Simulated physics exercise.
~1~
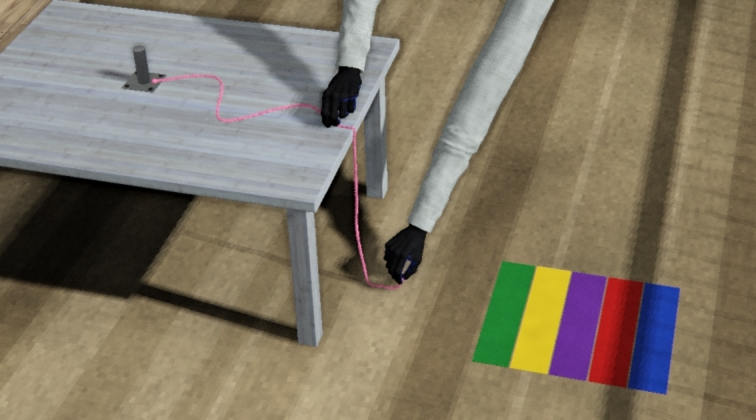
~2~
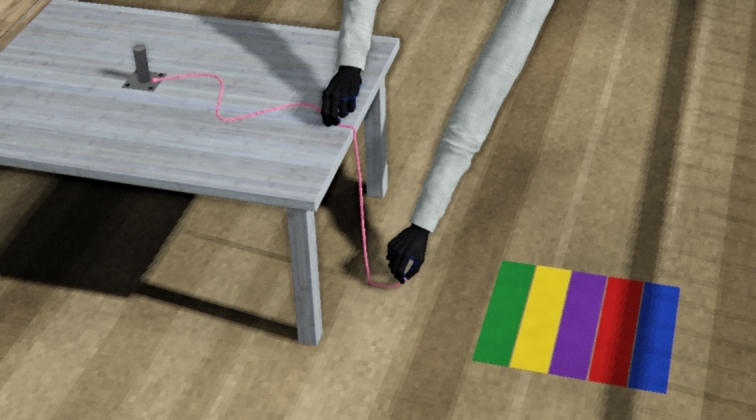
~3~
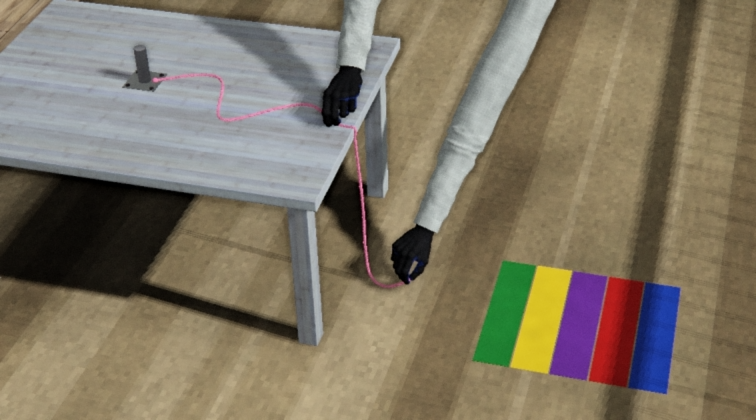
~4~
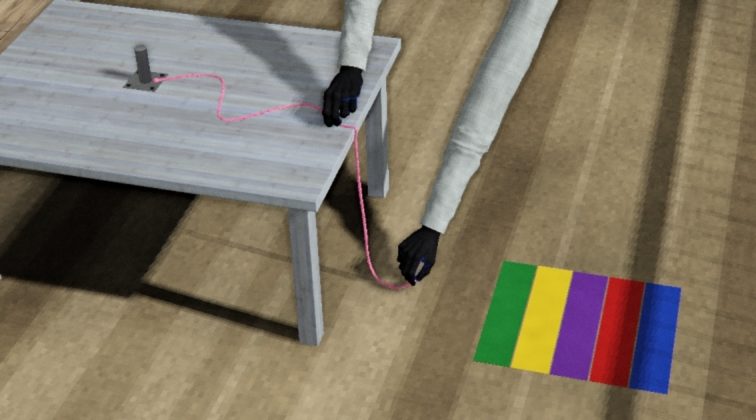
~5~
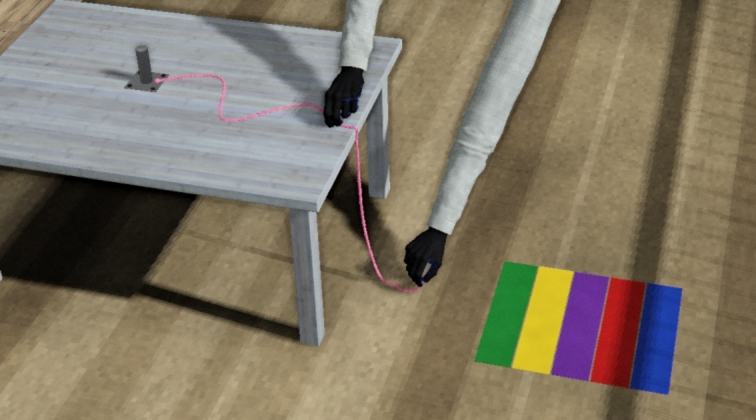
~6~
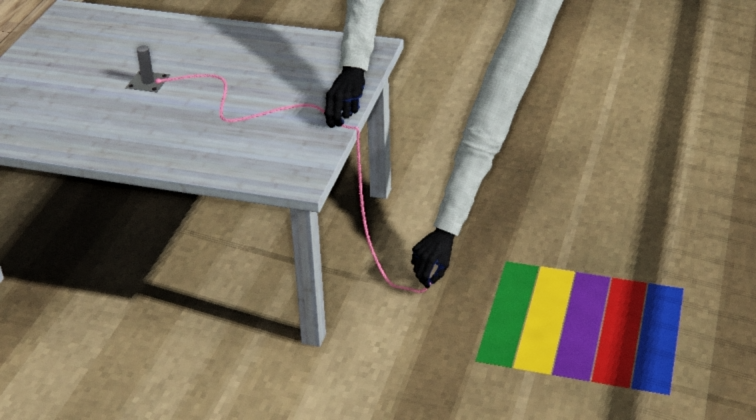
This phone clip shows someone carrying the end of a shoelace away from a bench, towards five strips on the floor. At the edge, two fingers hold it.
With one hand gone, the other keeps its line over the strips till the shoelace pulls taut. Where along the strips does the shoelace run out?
Over the red strip.
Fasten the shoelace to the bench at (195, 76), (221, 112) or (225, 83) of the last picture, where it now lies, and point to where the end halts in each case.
(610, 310); (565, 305); (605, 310).
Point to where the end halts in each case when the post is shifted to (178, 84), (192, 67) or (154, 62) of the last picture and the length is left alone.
Results per try: (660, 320); (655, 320); (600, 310).
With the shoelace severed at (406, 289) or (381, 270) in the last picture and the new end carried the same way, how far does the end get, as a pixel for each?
Around (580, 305) for the first cut and around (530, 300) for the second.
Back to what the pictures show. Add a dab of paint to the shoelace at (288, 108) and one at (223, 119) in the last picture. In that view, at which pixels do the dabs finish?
The first finishes about (348, 122) and the second about (284, 109).
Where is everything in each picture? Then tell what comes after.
End (402, 279); green (495, 345); yellow (533, 351); purple (572, 358); red (611, 364); blue (650, 371), in the first frame.
End (405, 279); shoelace through (195, 75) (218, 107) (280, 108) (347, 127) (361, 195) (366, 263), in the second frame.
End (409, 280), in the third frame.
End (416, 281); shoelace through (196, 75) (219, 107) (281, 108) (348, 127) (361, 195) (369, 264), in the fourth frame.
End (423, 282), in the fifth frame.
End (430, 283); shoelace through (198, 76) (222, 108) (283, 109) (351, 128) (361, 196) (378, 265), in the sixth frame.
Soon after, end near (563, 304); over yellow.
After that, end near (601, 310); over purple.
At the stop, end near (623, 314); over red. It halts on the red strip.
